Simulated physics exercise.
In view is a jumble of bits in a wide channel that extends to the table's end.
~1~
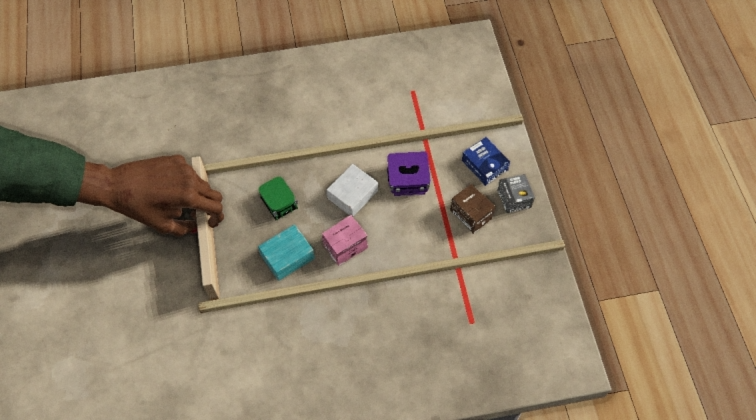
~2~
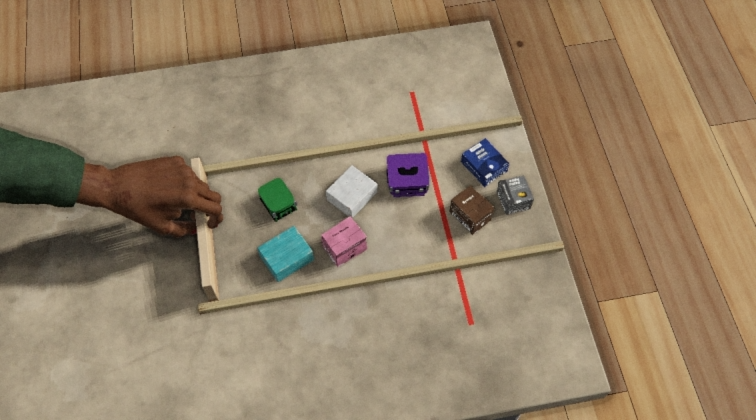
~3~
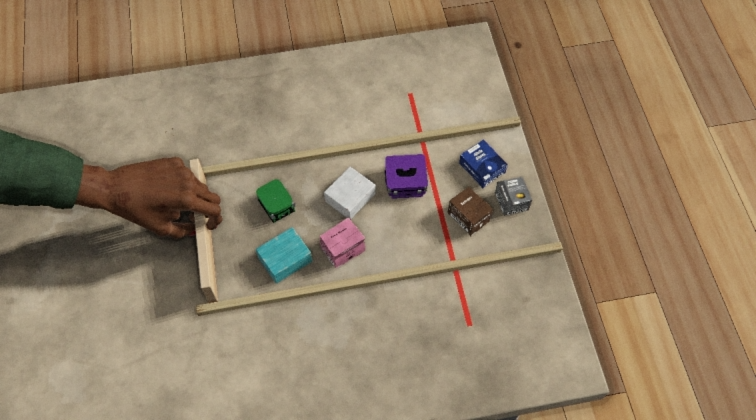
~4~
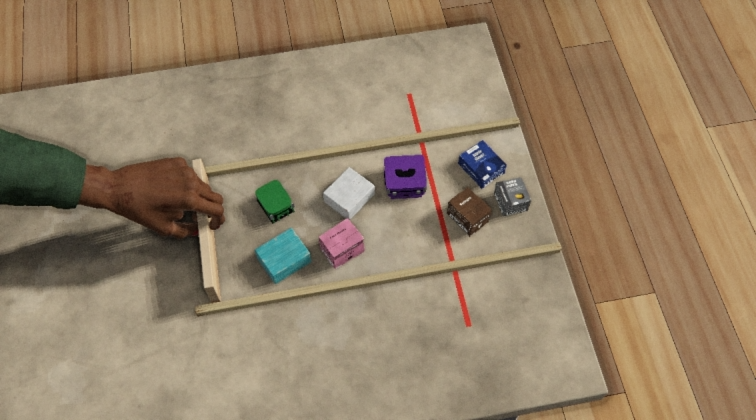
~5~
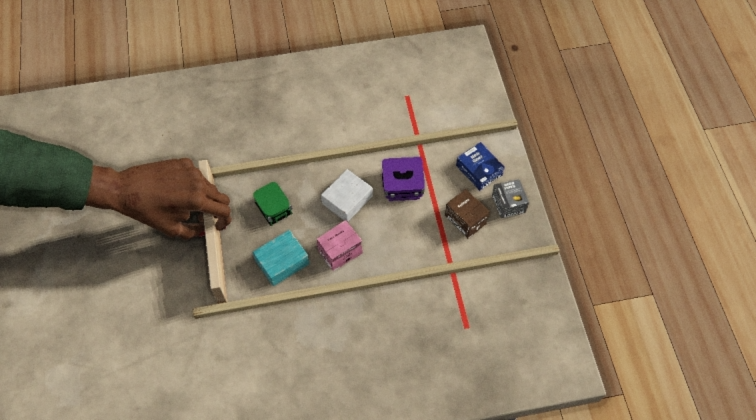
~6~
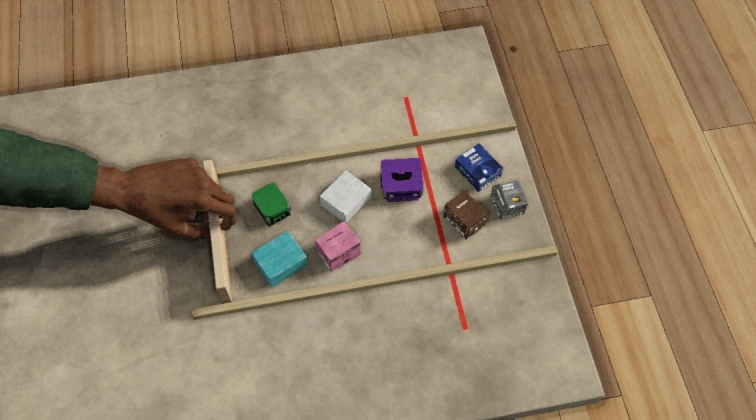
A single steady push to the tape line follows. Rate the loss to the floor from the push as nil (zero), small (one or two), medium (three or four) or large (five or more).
The loss is small.
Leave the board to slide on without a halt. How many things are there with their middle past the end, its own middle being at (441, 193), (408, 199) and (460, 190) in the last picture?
It would be 2, 0 and 4.
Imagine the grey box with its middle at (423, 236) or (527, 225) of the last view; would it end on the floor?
Placed there, the grey box keeps its spot, and in the other spot it keeps its spot.
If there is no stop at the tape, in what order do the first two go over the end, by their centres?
First the blue box, then the grey box.
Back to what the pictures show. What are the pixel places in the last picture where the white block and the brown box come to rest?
Final centres, in order: Near (478, 185), near (524, 199).
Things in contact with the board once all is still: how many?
So the total is 2.
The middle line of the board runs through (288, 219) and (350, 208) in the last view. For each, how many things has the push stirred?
By the first moment it's 3, by the second it's 5.
Early on, none off yet; grey box at rest near (509, 200); blue box at rest near (479, 167); brown box at rest near (465, 215).
A while later, none off yet; grey box travelled a little near (520, 196); blue box travelled about its own width near (516, 162); brown box travelled about its own width near (497, 206).
Finally, the number that fall off is one or two; lost, blue box and grey box.
